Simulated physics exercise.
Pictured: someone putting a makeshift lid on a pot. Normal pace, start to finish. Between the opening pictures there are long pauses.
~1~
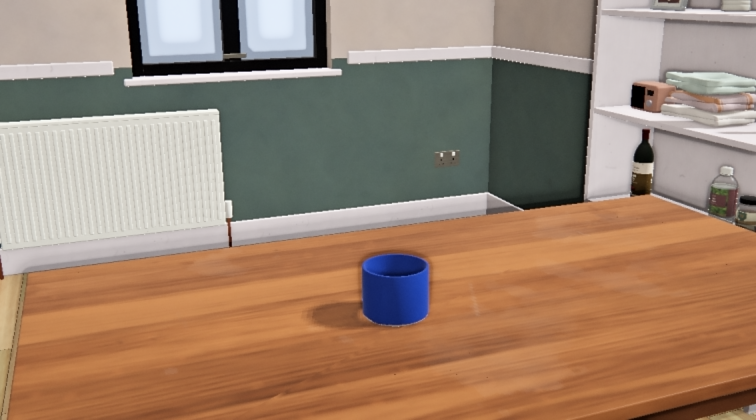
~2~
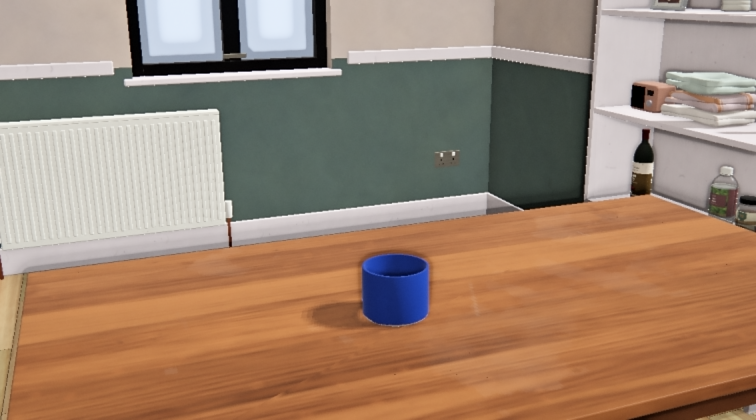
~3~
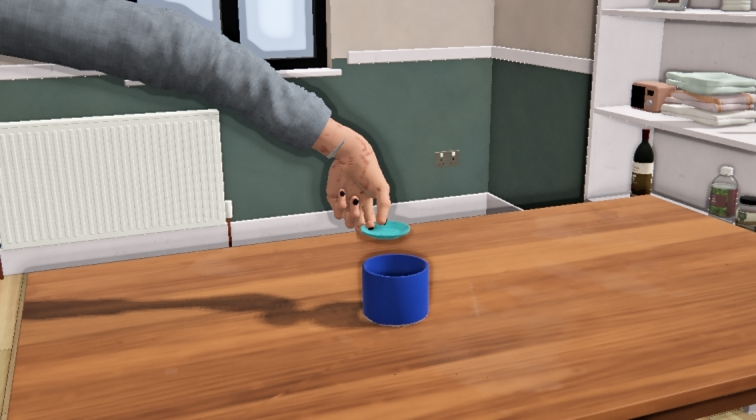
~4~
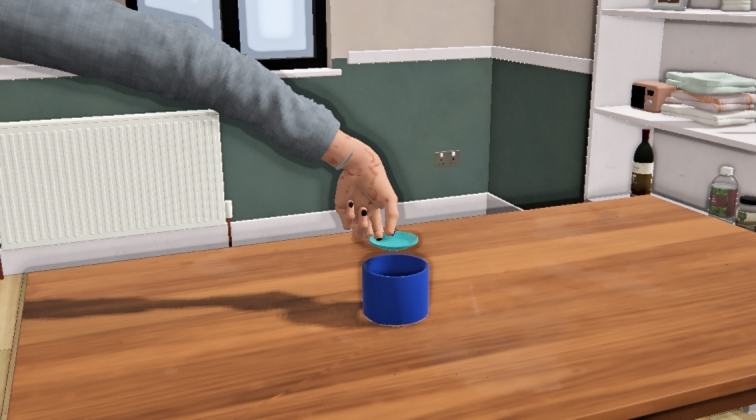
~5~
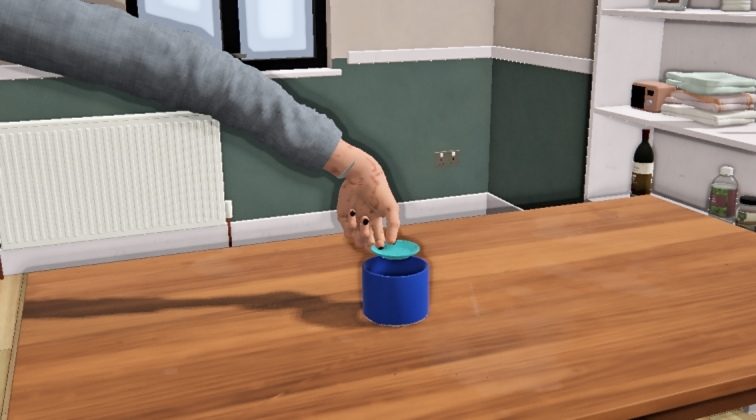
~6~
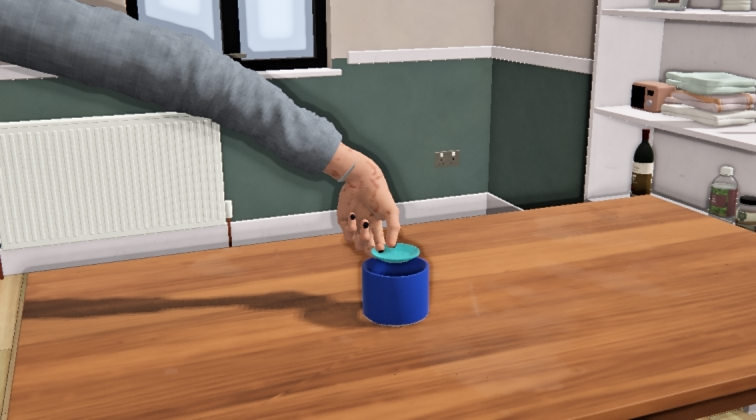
At the start, an open blue pot stands alone on a wooden table, and nothing moves. Then an arm in a grey-blue sleeve reaches in from the left, holding a small turquoise dish above the pot. The hand lowers the dish onto the pot's opening and keeps hold of it.
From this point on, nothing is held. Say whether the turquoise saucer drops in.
My guess is it will pass through the hole.
Then, 0.14 s past the last view, turquoise saucer travelled about its own width near (395, 284).
Finally, the turquoise saucer drops inside, near (395, 307).
